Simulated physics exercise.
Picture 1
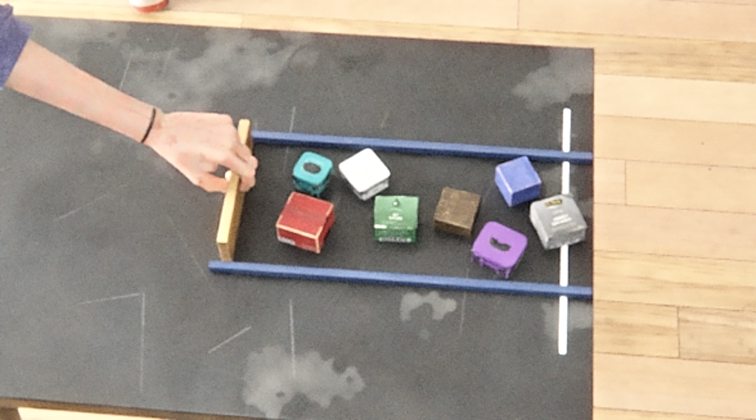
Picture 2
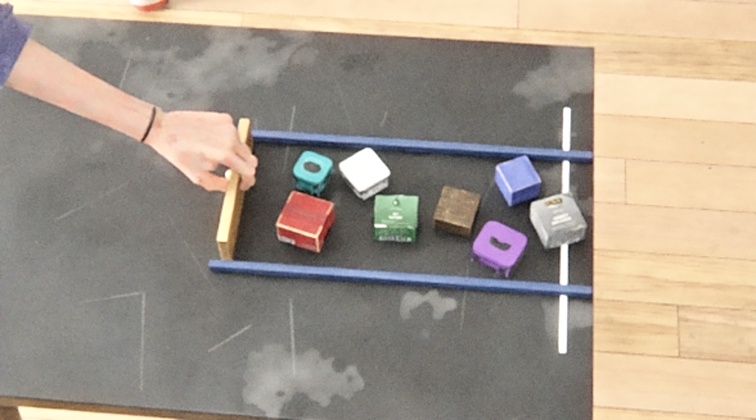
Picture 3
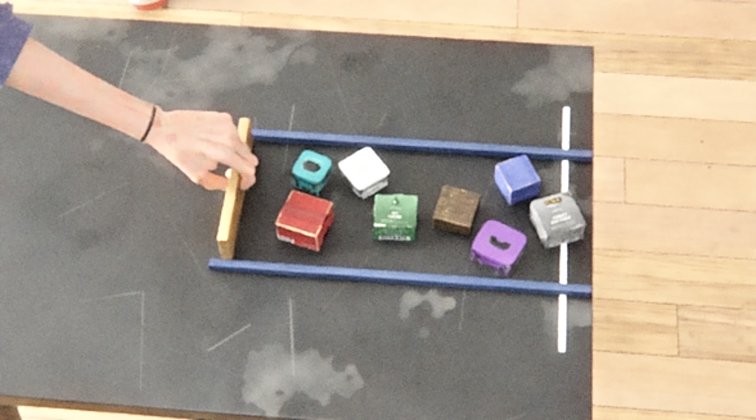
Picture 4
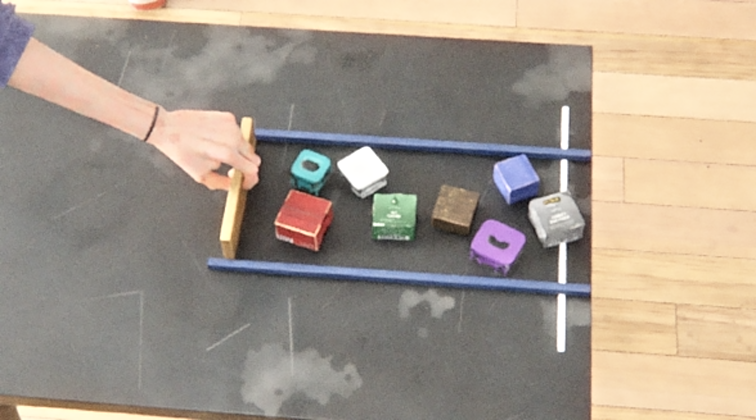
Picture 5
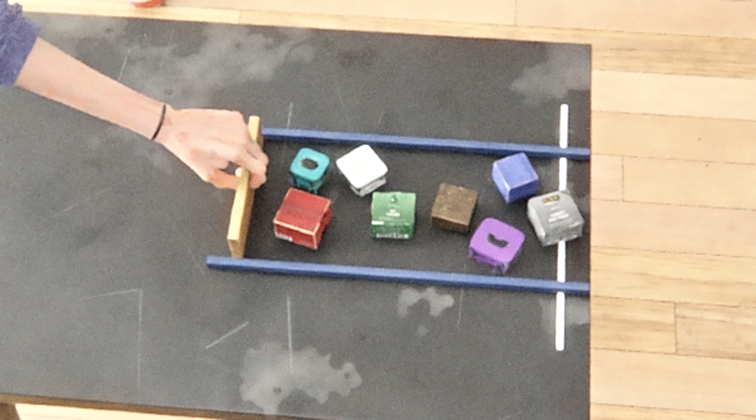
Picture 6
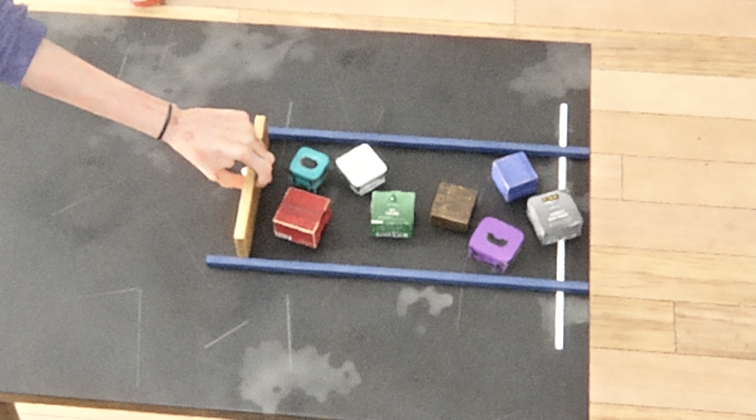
A hand sliding a wooden board slightly right between blue rails, with the scattered coloured boxes ahead staying almost still.
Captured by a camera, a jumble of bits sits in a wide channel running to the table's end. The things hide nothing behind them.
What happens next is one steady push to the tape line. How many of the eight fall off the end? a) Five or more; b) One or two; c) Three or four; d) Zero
Option a: Five or more.
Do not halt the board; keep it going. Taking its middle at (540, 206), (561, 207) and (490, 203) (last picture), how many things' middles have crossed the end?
Place by place: 6, 6 and 2.
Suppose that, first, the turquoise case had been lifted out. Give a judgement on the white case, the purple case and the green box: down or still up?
Well, the white case is still there, the purple case winds up down, and the green box winds up down.
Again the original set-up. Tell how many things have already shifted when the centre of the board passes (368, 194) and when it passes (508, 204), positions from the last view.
Counts: 6 and 8.
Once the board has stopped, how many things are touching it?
It adds up to 2.
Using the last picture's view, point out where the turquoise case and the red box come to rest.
Okay, so first (579, 184), and next (585, 233).
Early on, none off yet; grey box at rest near (554, 217); blue block at rest near (515, 177); purple case at rest near (496, 245).
A while later, none off yet; grey box travelled a little near (579, 216); blue block travelled about its own width near (536, 166); purple case travelled about its own width near (530, 252).
Further along, one off so far; grey box down on the floor near (668, 401); blue block travelled well along near (596, 165); purple case travelled well along near (571, 259).
Finally, the number that fall off is five or more; lost, white case, green box, black block, purple case, blue block and grey box.
